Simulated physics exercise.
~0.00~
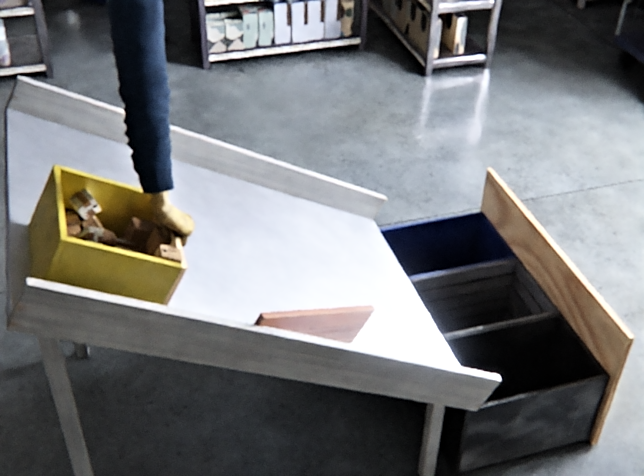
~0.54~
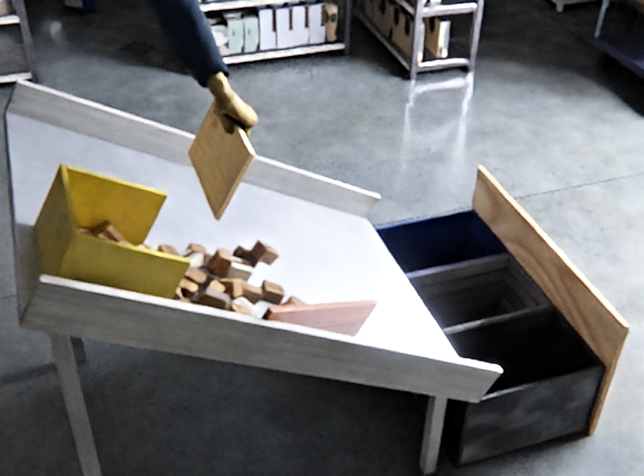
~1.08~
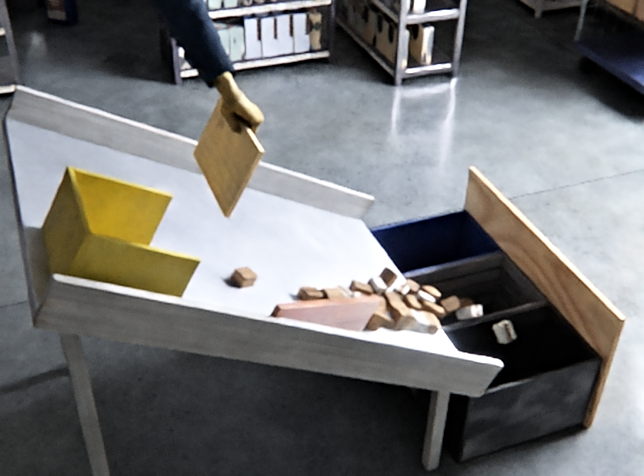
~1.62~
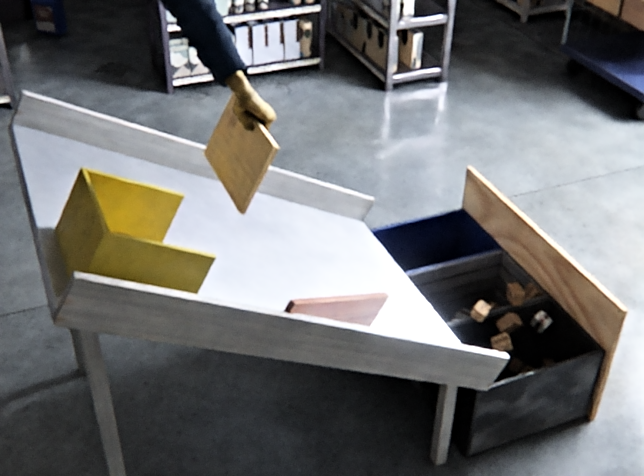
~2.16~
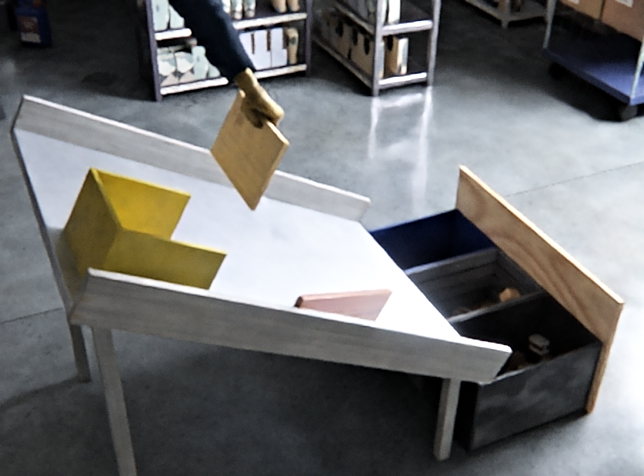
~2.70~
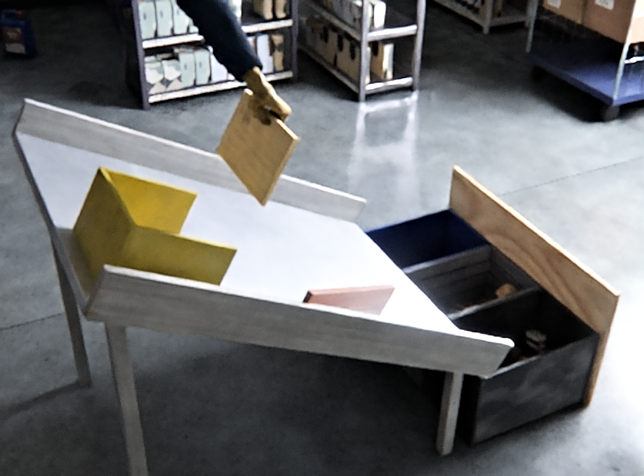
Gloved hand lifting a wooden gate from a yellow pen, small blocks sliding down a sloping table into grey and black containers.
